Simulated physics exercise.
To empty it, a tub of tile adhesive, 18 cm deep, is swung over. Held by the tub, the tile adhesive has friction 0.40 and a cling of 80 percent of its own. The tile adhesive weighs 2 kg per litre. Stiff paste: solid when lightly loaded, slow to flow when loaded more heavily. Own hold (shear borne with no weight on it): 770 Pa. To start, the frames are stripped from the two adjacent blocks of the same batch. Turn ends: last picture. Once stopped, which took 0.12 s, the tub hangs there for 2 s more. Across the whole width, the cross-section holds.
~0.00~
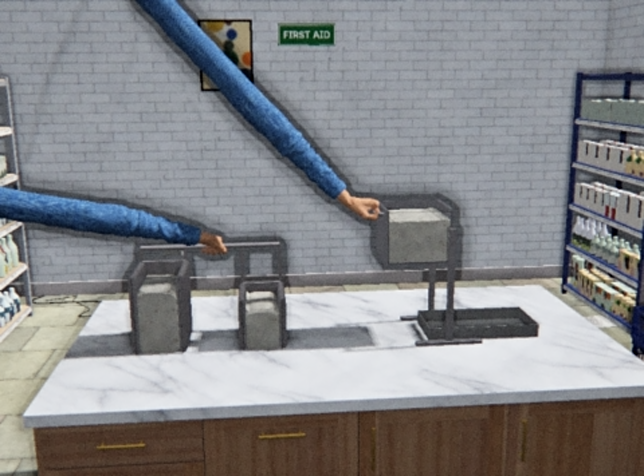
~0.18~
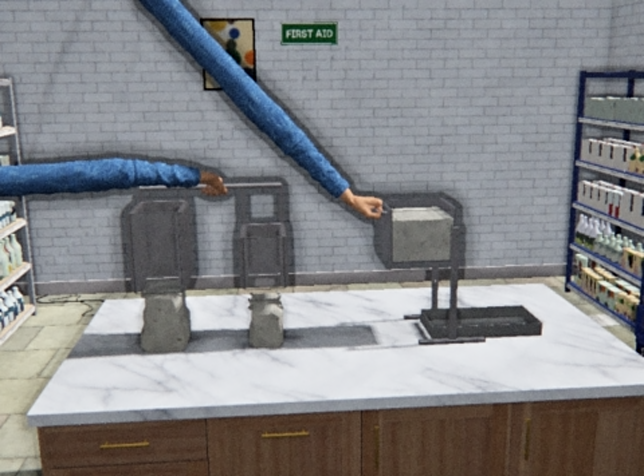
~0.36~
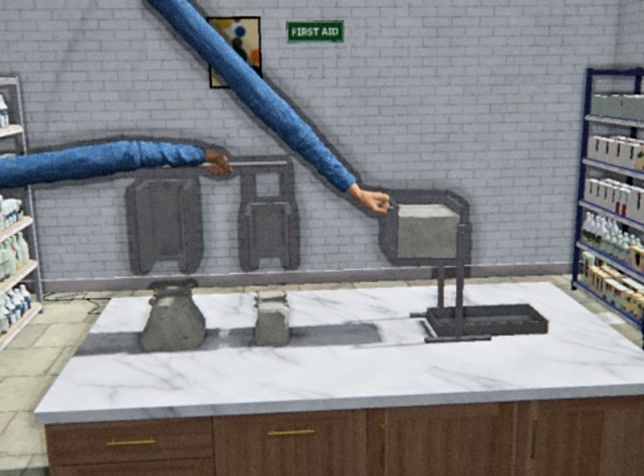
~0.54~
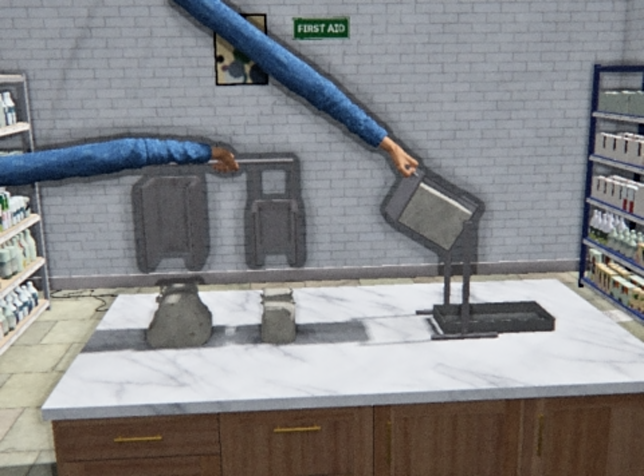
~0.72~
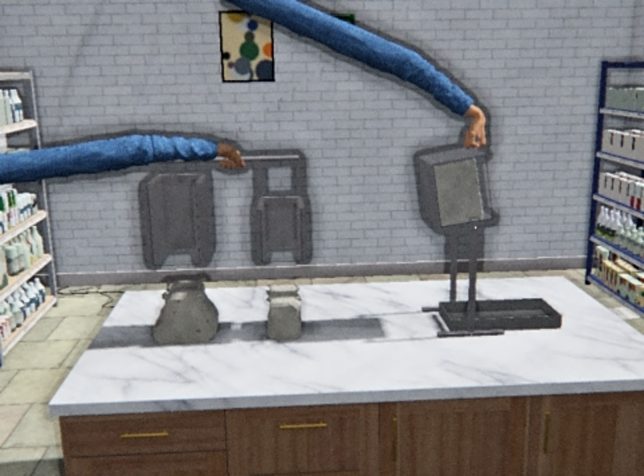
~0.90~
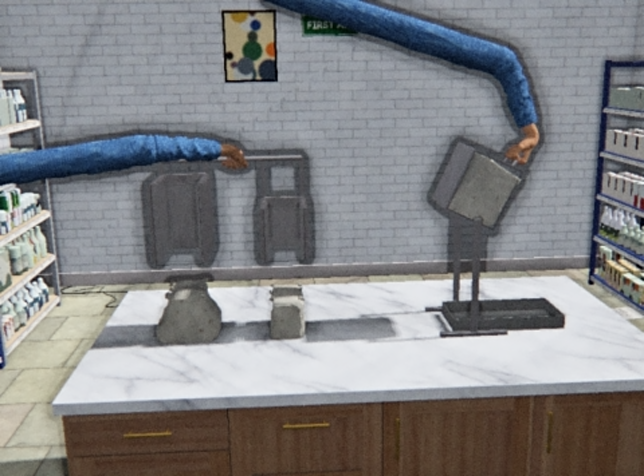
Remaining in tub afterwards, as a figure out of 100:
Near 7 %.
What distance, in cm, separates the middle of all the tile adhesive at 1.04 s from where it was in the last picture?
I'd put the distance at about 11 centimetres.
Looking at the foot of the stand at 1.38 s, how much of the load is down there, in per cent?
About 70 %.
After 1.04 s, the tub is at 115 degrees and holds 43 %.
After 1.21 s, the tub is at 115 degrees and holds 10 %.
After 1.38 s, the tub is at 115 degrees and holds 7 %.
After 1.55 s, the tub is at 115 degrees and holds 7 %.
After 2.90 s, at the end, the tub is at 115 degrees and holds 7 %.
